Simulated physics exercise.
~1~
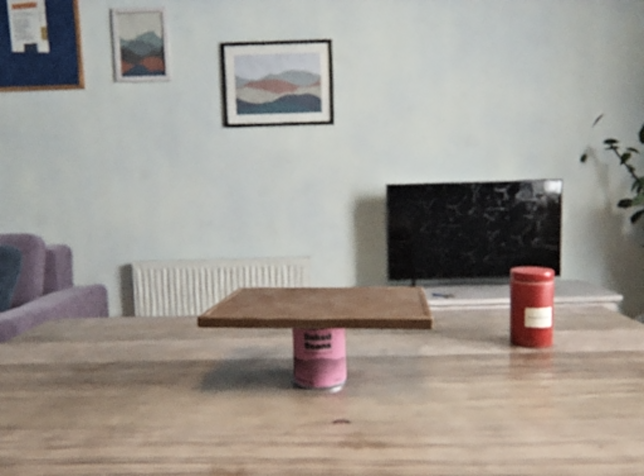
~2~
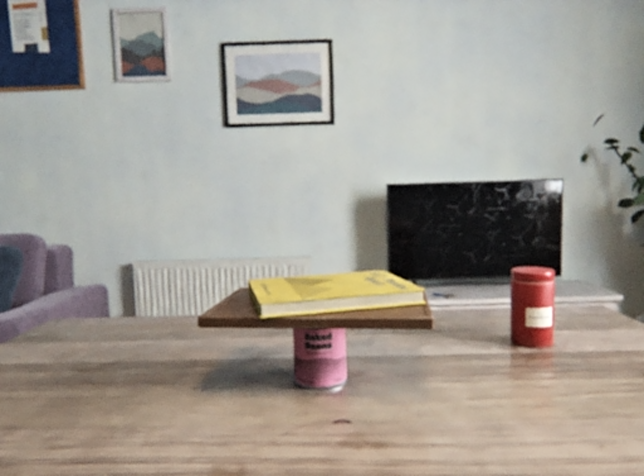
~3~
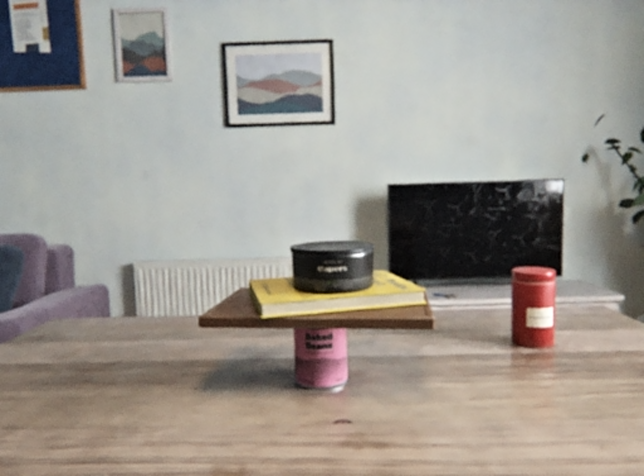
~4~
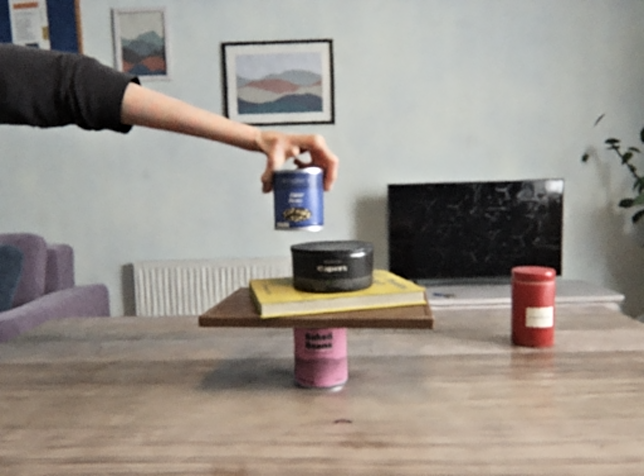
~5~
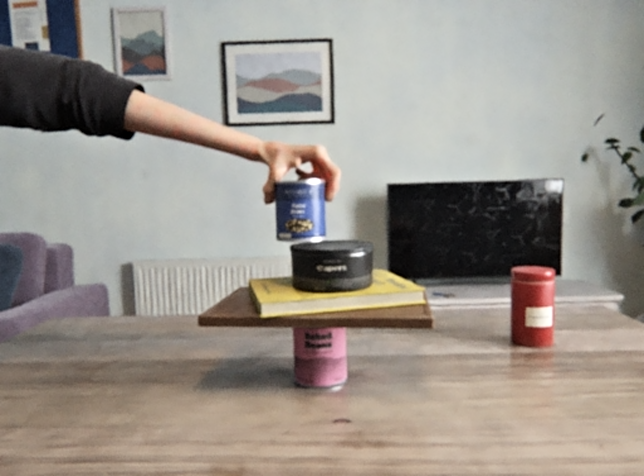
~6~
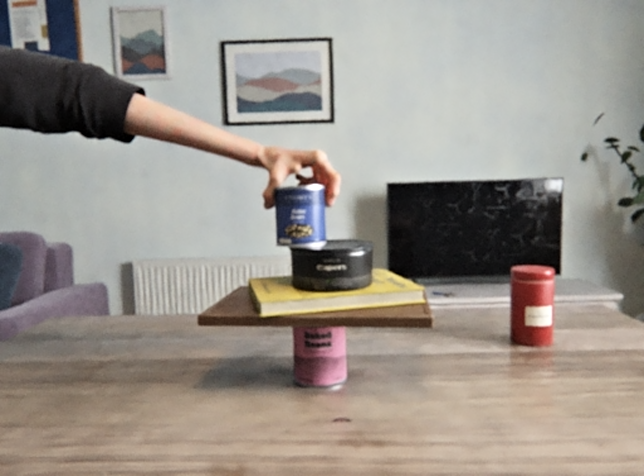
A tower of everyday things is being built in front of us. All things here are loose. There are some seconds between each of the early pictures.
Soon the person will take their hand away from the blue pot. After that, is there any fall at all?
No, none.
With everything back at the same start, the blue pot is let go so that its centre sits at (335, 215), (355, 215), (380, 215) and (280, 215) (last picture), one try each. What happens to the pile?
Try one: It stands firm; try two: It stands firm; try three: It topples; try four: It topples.
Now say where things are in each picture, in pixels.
In the first frame, the last thing is not in view yet; red jar (531, 307).
In the second frame, the last thing is not in view yet; yellow book (330, 291).
In the third frame, the last thing is not in view yet; brown tray (323, 305).
The fourth frame shows coming down; blue pot (298, 199); black tub (332, 265).
The fifth frame shows coming down; blue pot (300, 210); pink tin (320, 344).
The sixth frame shows in place under the hand; blue pot (300, 215); red jar (532, 305).
Then, 1.00 s on from there, no change.
Then, 2.00 s on from there, blue pot resting near (300, 216).
In the end, all 6 unmoved. At the end, from the last picture's camera, blue pot near (300, 216). The pile keeps its balance.
